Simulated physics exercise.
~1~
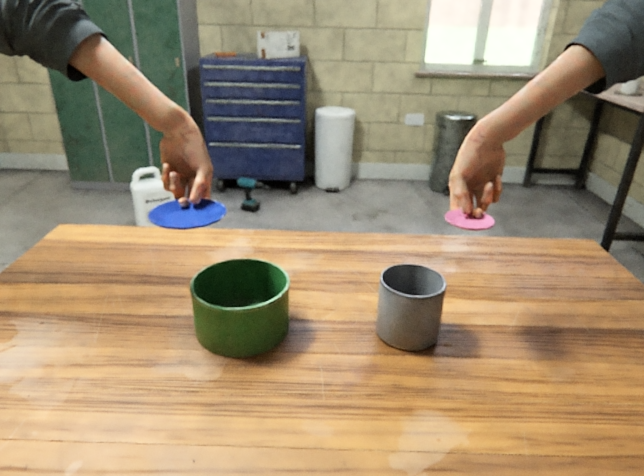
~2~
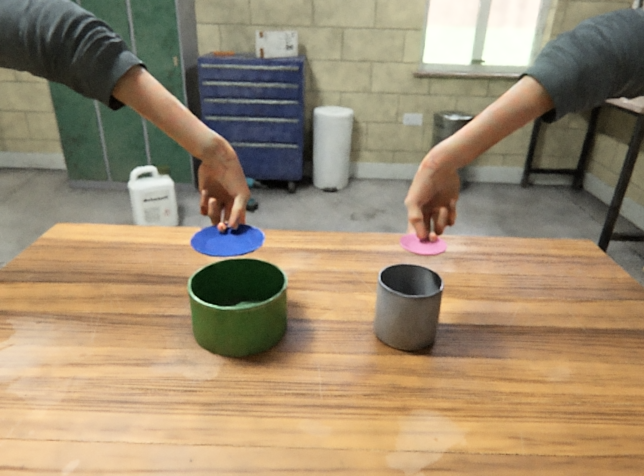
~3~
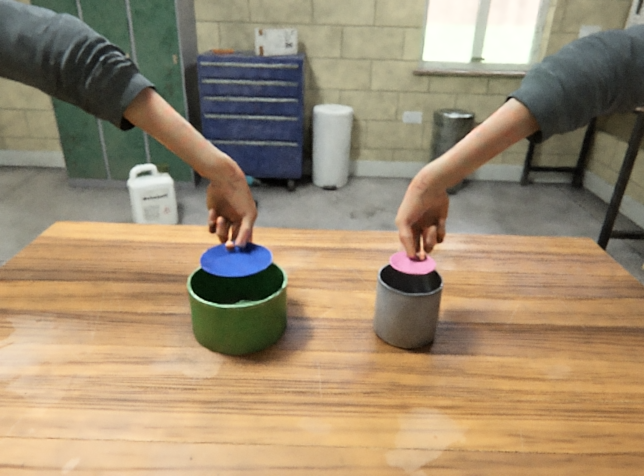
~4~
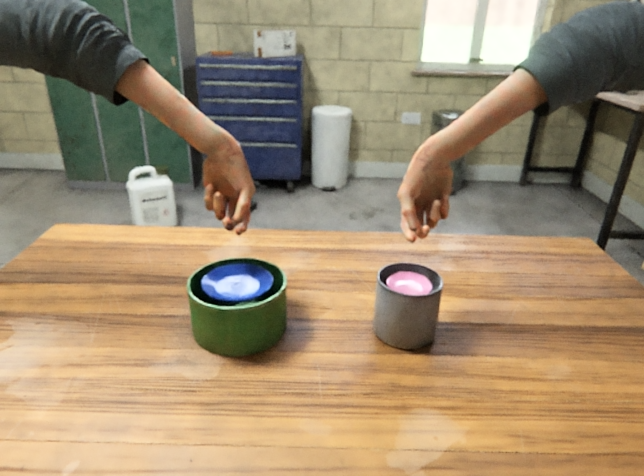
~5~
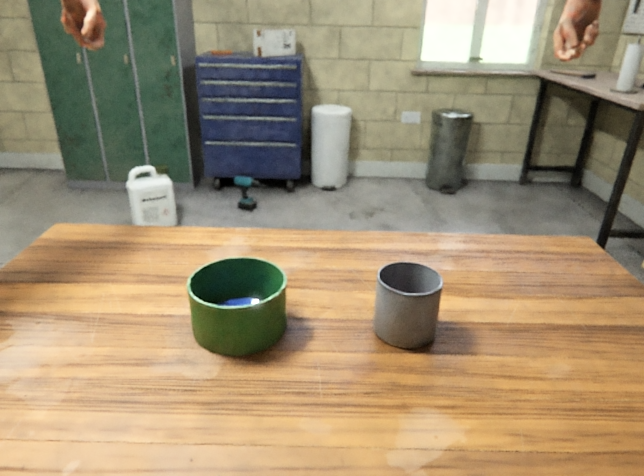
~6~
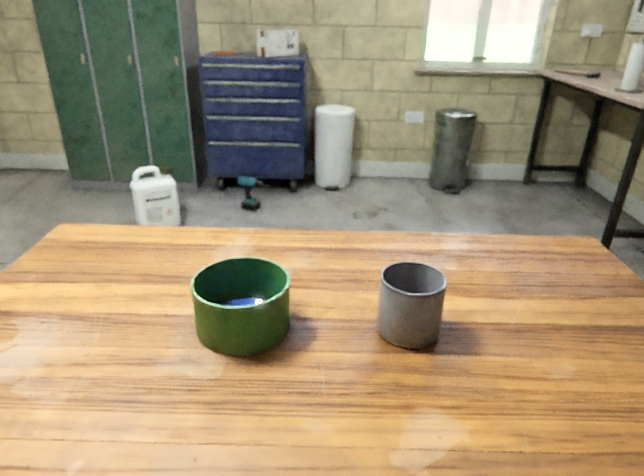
A blue saucer and a smaller pink saucer, each held by a hand, move inward and down over a green pot and a grey mug on a wooden table; released, both drop inside, and the hands withdraw, leaving a bit of blue visible in the green pot.
